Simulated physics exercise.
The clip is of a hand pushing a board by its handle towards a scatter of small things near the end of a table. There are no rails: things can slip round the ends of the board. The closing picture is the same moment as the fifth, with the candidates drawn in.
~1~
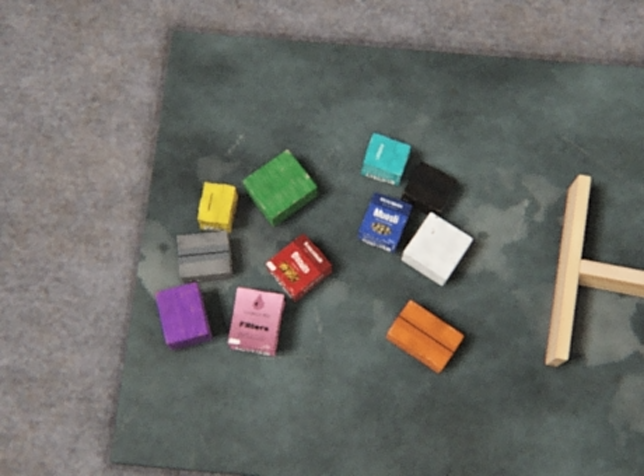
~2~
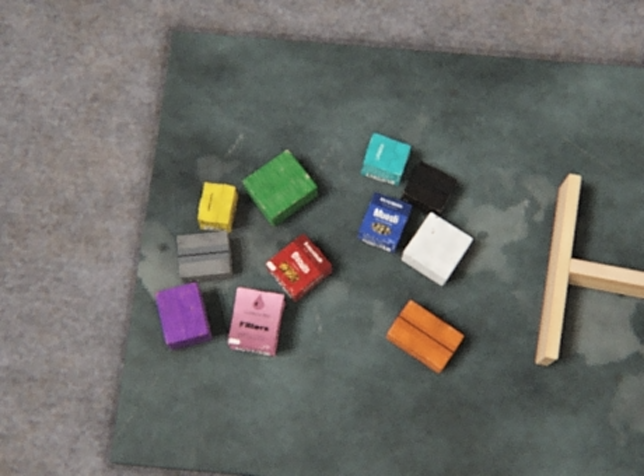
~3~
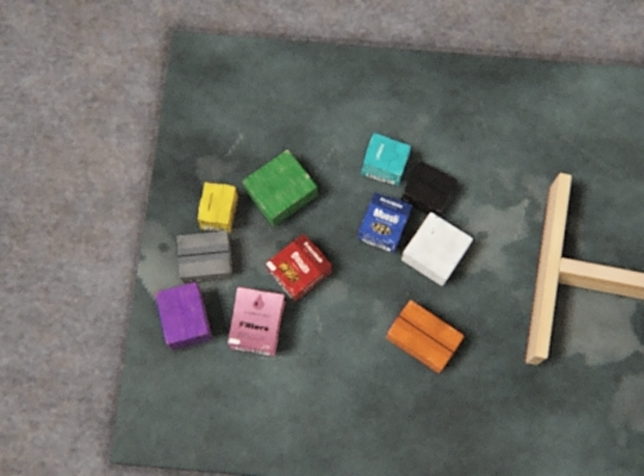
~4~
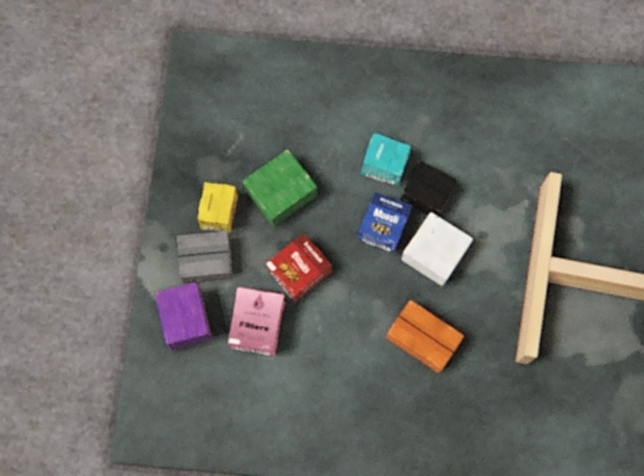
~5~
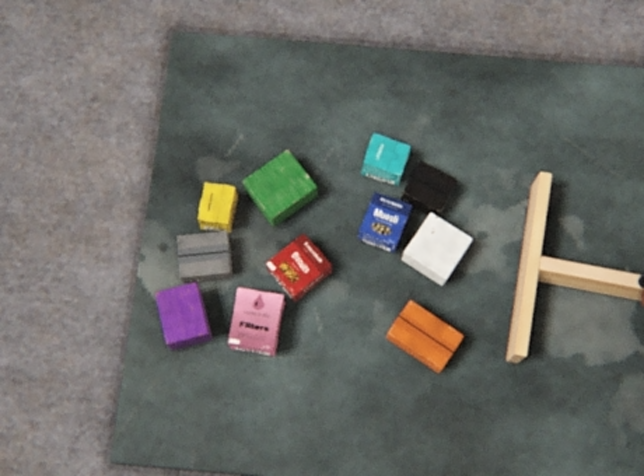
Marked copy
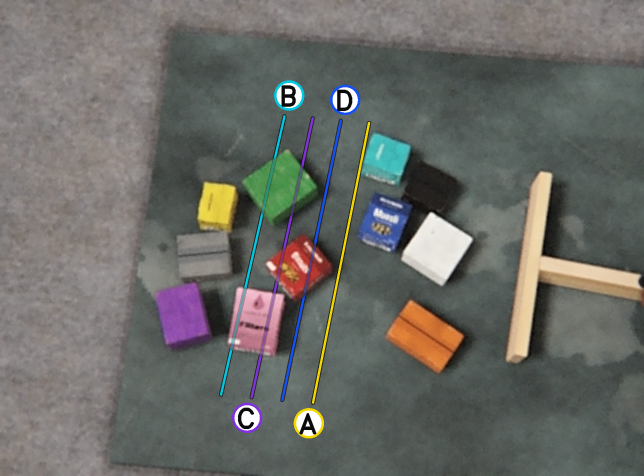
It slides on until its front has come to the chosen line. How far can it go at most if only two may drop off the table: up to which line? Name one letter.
Line B.
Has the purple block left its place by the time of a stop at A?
No.
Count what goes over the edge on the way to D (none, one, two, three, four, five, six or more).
In all, none.
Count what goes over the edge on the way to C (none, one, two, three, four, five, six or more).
By then, none.
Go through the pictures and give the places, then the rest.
The first frame shows yellow box (218, 208); red packet (300, 268); orange box (425, 337).
The second frame shows board (564, 264); pink box (257, 322).
The third frame shows board (554, 263); green block (281, 188).
The fourth frame shows board (544, 262); blue packet (384, 222).
The fifth frame shows board (534, 261); white block (437, 250); turquoise box (386, 160); yellow box (218, 208).
On the marked copy, A at (342, 256); B at (254, 249); C at (283, 252); D at (313, 254).
With B. Early on, board (432, 253); turquoise box (380, 159); orange box (373, 336).
Further on, board (333, 245); purple block (175, 314); pink box (224, 318).
At the end, board (257, 238); purple block over the edge; grey box over the edge; two fallen.
As for the rest, A is within the limit but short; C is within the limit but short; D is within the limit but short.
